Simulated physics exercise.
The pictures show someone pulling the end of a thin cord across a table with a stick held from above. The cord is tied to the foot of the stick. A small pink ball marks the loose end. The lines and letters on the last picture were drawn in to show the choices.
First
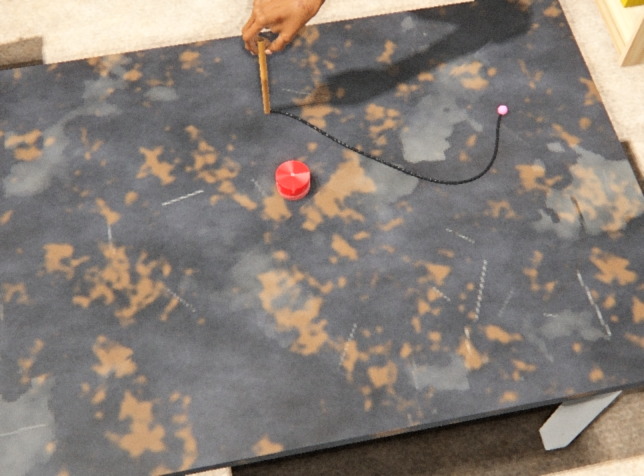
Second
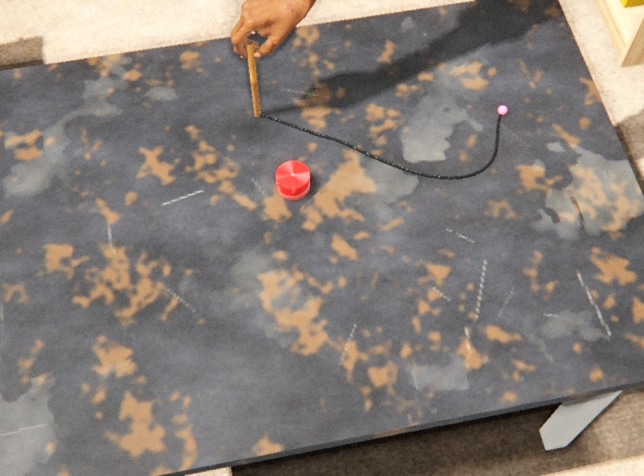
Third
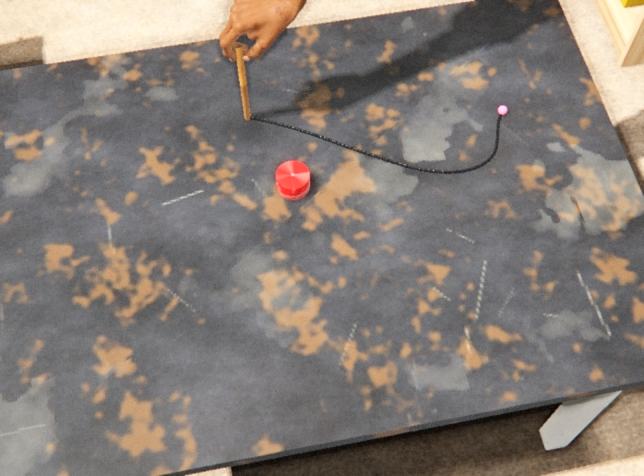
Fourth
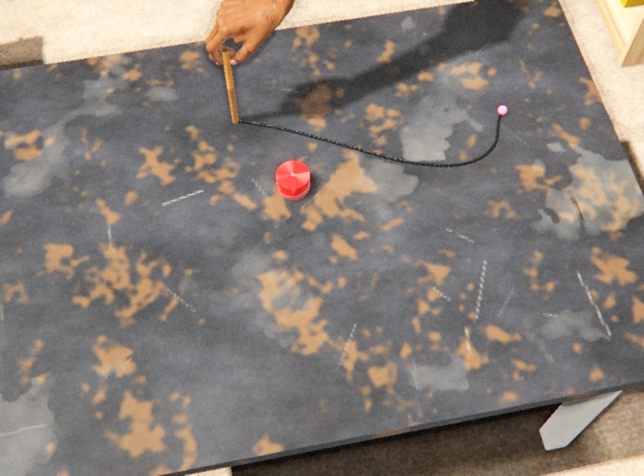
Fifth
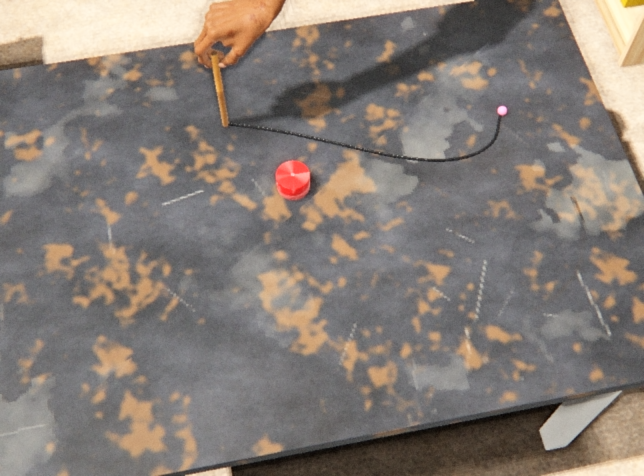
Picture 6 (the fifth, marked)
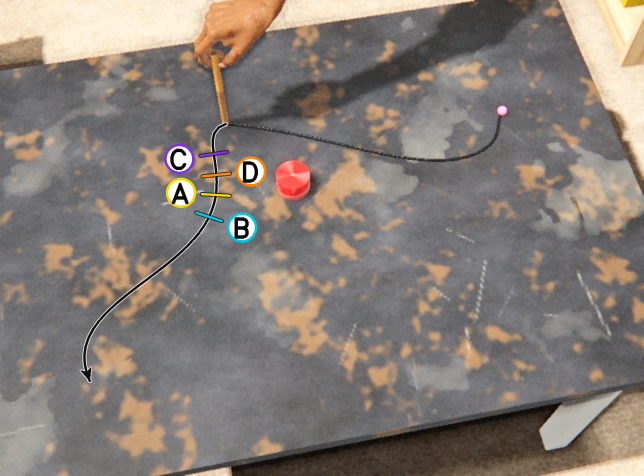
A hand with a stick drags a dark cord's end leftward across the table, straightening its curve.
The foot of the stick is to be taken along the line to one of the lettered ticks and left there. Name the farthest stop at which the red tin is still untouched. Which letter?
All is well up to A.
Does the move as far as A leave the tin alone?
For that mark, yes.
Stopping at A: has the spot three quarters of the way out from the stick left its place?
Yes.
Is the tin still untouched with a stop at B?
For that mark, no.
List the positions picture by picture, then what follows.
Free end (503, 110); red tin (293, 180), in the first frame.
Free end (503, 110); red tin (293, 180), in the second frame.
Free end (503, 110); red tin (293, 180), in the third frame.
Free end (503, 110); red tin (293, 180), in the fourth frame.
Free end (502, 111); red tin (293, 180), in the fifth frame.
On the marked copy, A at (216, 195); B at (209, 217); C at (214, 154); D at (216, 175); the route from (226, 124) via (182, 251) to (90, 381).
Taking A. A third of the way, foot of the stick (213, 146), middle of the cord (373, 151), free end (502, 113).
Two thirds of the way, foot of the stick (216, 172), middle of the cord (373, 151), free end (502, 113).
When it is over, foot of the stick (216, 196), middle of the cord (370, 152), free end (501, 114); nothing has been touched.
As for the rest, B brings the cord against the tin; C is safe but short; D is safe but short.
